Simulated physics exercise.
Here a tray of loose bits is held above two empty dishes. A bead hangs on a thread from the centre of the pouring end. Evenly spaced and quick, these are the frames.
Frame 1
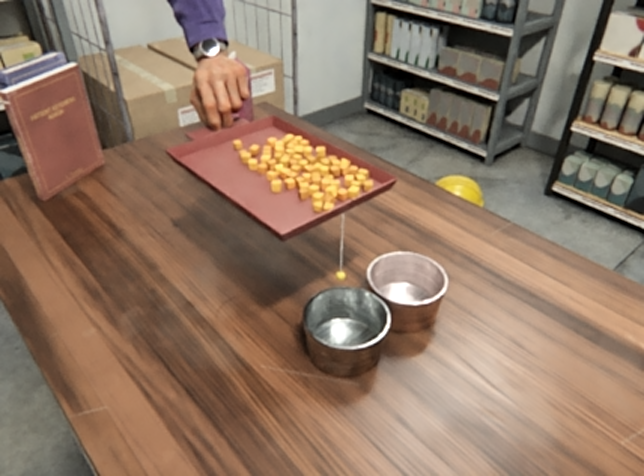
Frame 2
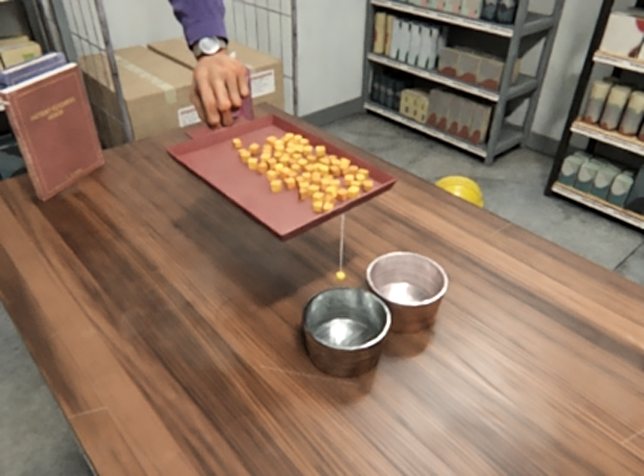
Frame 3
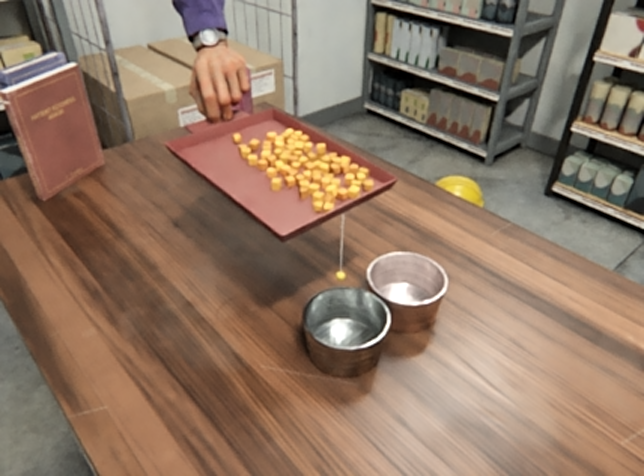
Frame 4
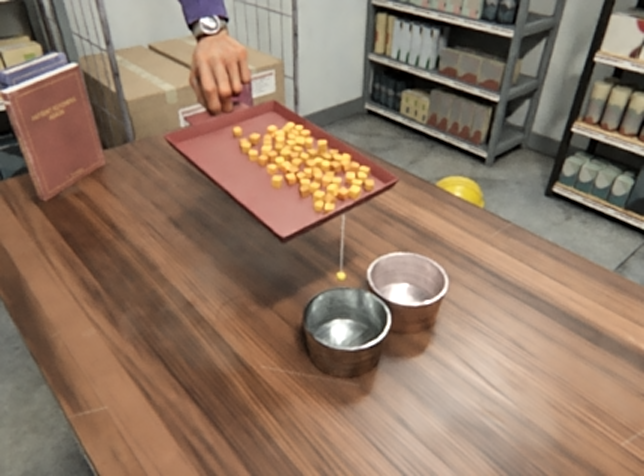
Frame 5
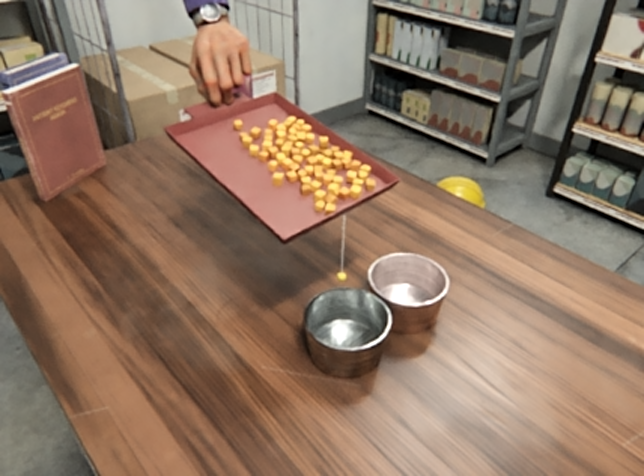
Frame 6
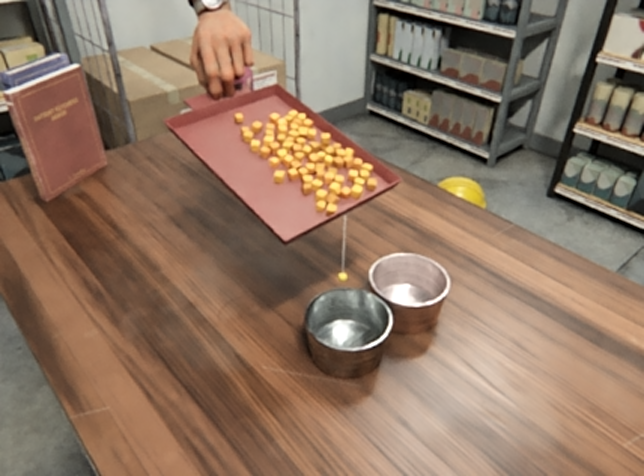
In a storeroom with grey shelving and cardboard boxes, a dark wooden table is seen from above at an angle. A hand with a wristwatch and purple sleeve holds a red tray of orange-yellow cubes above two empty metal bowls, a yellow bead hanging on a thread beneath its near edge. The hand gradually raises the tray's far end, tilting it slightly, while the bowls and view stay still.
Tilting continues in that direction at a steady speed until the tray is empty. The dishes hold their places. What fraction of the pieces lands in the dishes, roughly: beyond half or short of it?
I'd say the dishes catch most of it, honestly.
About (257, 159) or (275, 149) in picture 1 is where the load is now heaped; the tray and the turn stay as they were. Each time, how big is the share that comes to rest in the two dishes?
Estimates in order: 60 percent, 80 percent.
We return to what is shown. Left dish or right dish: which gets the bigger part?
Of the two, the left-side one is the fuller.
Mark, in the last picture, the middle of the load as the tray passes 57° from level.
Somewhere about pixel (338, 188).
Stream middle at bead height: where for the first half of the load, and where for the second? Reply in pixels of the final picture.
First half (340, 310); second half (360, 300).
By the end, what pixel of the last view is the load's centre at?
Near (354, 350).
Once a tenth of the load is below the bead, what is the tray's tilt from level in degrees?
Roughly 95 degrees of turn.
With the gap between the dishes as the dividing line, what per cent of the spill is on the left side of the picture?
Share to the left: Near 50 per cent.
Just after the last frame, tray tipped steeply; almost all on the tray; just a few in the air.
A moment on, tray tipped right over; the larger part on the tray; about a tenth in the left dish; about a tenth in the air.
Further on, tray tipped past a quarter turn; roughly half in the left dish; about a tenth in the right dish; roughly a third outside both.
When it is over, tray tipped past a quarter turn; roughly half in the left dish; about a tenth in the right dish; roughly a third outside both.
